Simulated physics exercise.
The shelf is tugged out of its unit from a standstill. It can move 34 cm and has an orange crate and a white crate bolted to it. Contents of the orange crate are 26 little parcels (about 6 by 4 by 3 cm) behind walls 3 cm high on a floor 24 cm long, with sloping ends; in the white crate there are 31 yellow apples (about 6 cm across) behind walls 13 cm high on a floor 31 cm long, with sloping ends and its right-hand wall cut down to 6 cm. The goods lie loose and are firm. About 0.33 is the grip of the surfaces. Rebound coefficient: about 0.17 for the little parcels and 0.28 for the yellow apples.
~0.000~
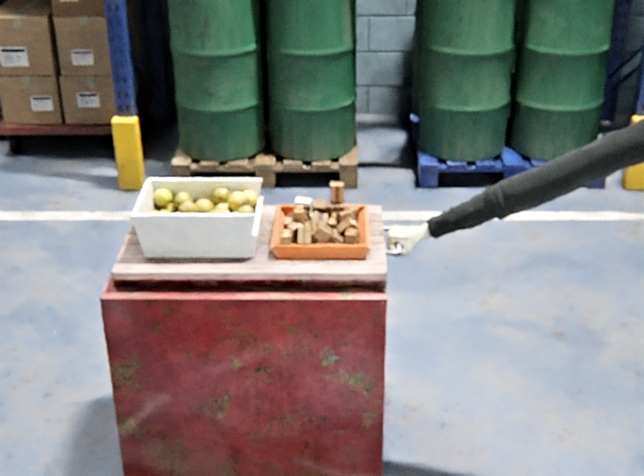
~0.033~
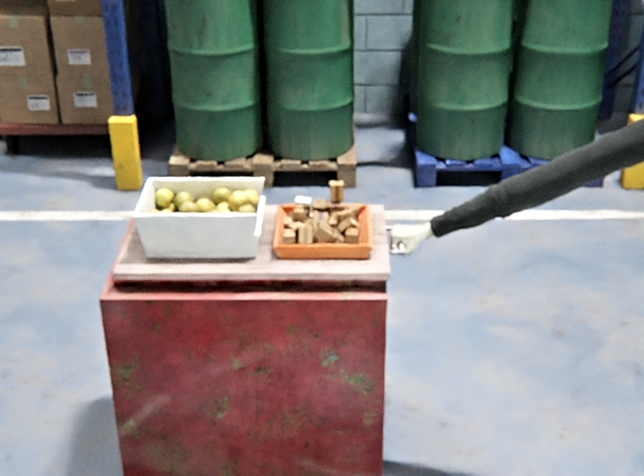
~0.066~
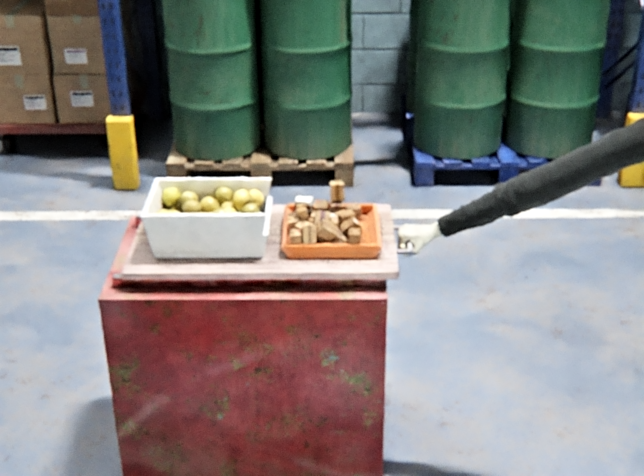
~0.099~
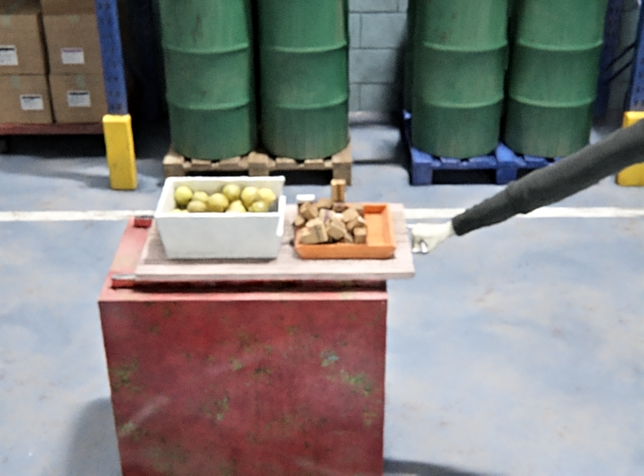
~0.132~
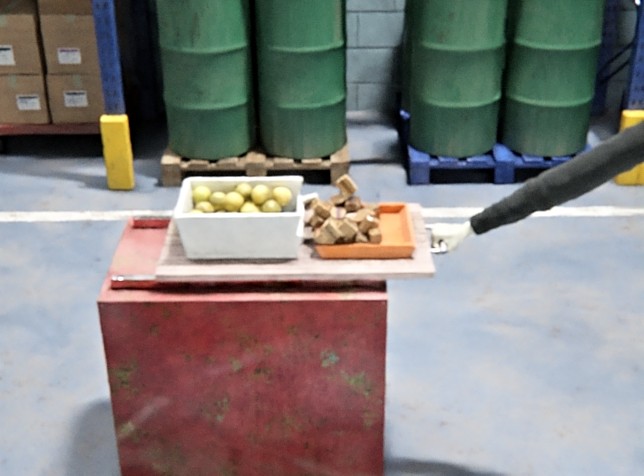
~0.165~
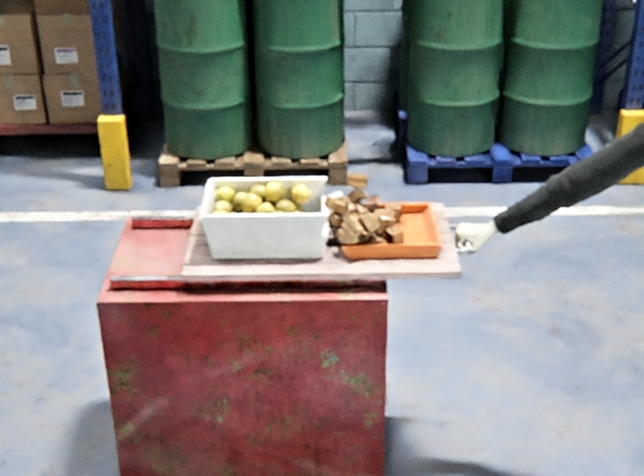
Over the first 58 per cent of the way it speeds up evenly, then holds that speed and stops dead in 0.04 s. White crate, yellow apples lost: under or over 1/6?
Over 1/6.
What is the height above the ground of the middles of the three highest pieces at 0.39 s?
Roughly 94 centimetres.
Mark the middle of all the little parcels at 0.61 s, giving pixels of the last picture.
Around (467, 221) in pixels.
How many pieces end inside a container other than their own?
The tally of pieces is around 6.
After 0.19 s, end of travel.
After 0.27 s, 1 of 26 out of the orange crate and 0 of 31 out of the white crate.
After 0.39 s, 10 of 26 out of the orange crate and 6 of 31 out of the white crate.
After 0.61 s, 12 of 26 out of the orange crate and 11 of 31 out of the white crate.
Final count (at 1.05 s), 13 of 26 out of the orange crate and 11 of 31 out of the white crate. Asked share, 11 of 31, 35 per cent.
